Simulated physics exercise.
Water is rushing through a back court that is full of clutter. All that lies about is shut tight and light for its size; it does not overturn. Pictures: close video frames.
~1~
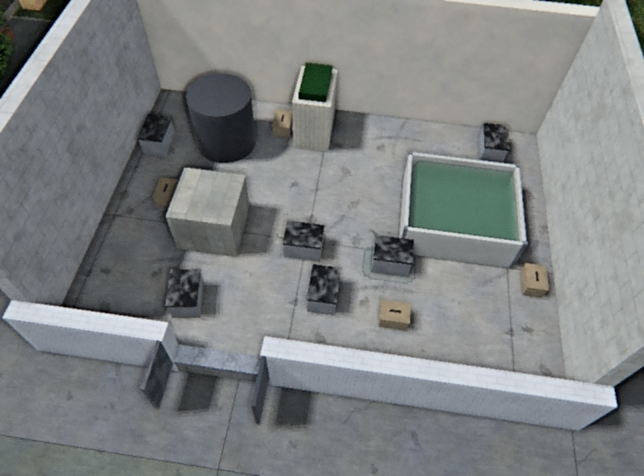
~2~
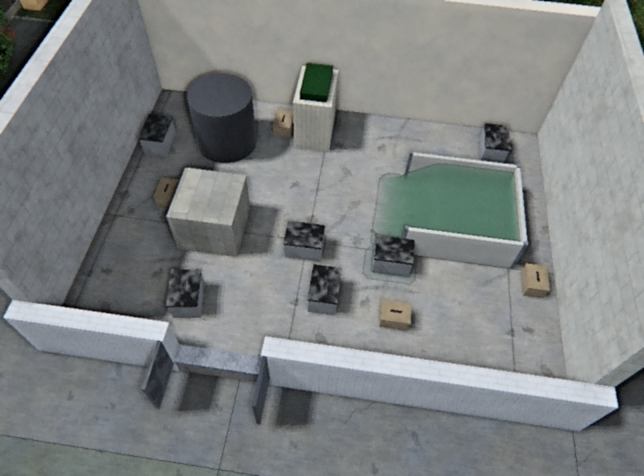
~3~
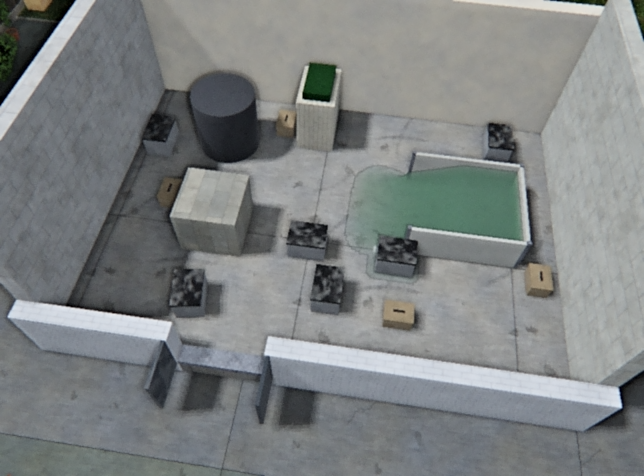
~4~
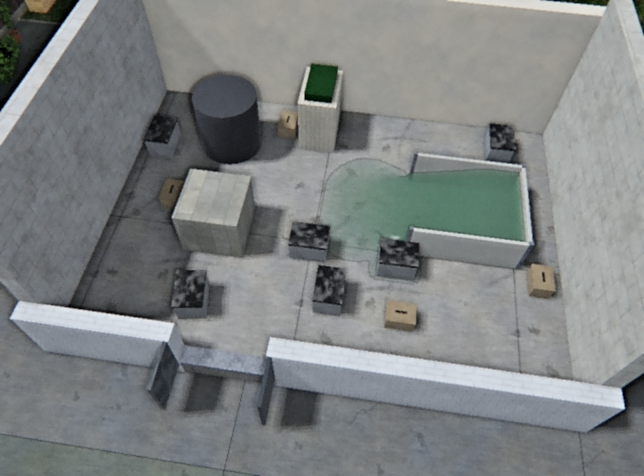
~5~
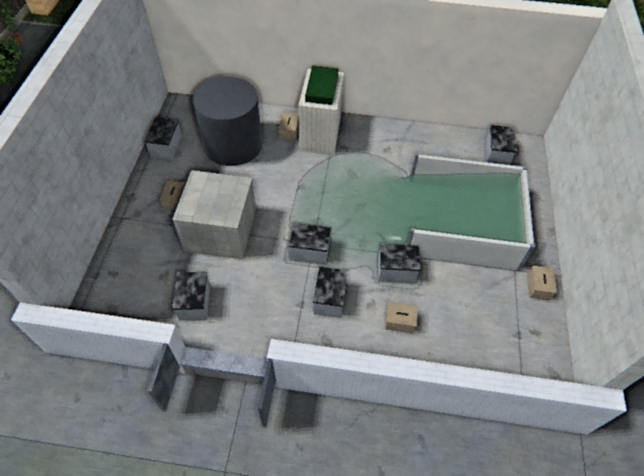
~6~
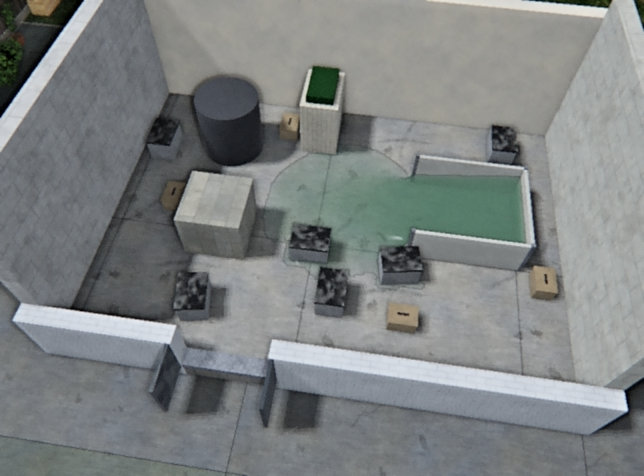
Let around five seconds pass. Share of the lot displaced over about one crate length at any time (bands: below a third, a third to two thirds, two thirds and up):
The result is a share of a third to two thirds.
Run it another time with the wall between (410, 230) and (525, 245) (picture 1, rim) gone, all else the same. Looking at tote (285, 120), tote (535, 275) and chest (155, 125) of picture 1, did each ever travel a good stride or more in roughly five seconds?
Object by object: Less than that, displaced that much, less than that.
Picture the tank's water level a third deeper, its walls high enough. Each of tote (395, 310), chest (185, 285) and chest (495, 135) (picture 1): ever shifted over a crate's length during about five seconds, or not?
Answers in the order asked: Stayed within the threshold, went past the threshold, stayed within the threshold.
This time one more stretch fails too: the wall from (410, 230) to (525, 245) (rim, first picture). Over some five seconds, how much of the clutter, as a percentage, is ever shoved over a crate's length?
Near 60 in a hundred.
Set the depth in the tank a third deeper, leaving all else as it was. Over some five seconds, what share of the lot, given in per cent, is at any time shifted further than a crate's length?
I reckon 40 per cent of the loose things.
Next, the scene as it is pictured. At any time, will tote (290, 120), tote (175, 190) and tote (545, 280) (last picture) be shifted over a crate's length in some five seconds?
Successively: Never went far, moved a long way, never went far.
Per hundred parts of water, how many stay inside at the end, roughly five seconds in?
Close to 88 percent of it stays.
A moment on, 0 of 10 are well off their spots; 0 afloat.
Next, 2 of 10 are well off their spots; 1 afloat.
Later, 4 of 10 are well off their spots; 3 afloat.
In the end, 4 of 10 are well off their spots, and 4 have been at some point; 4 afloat.
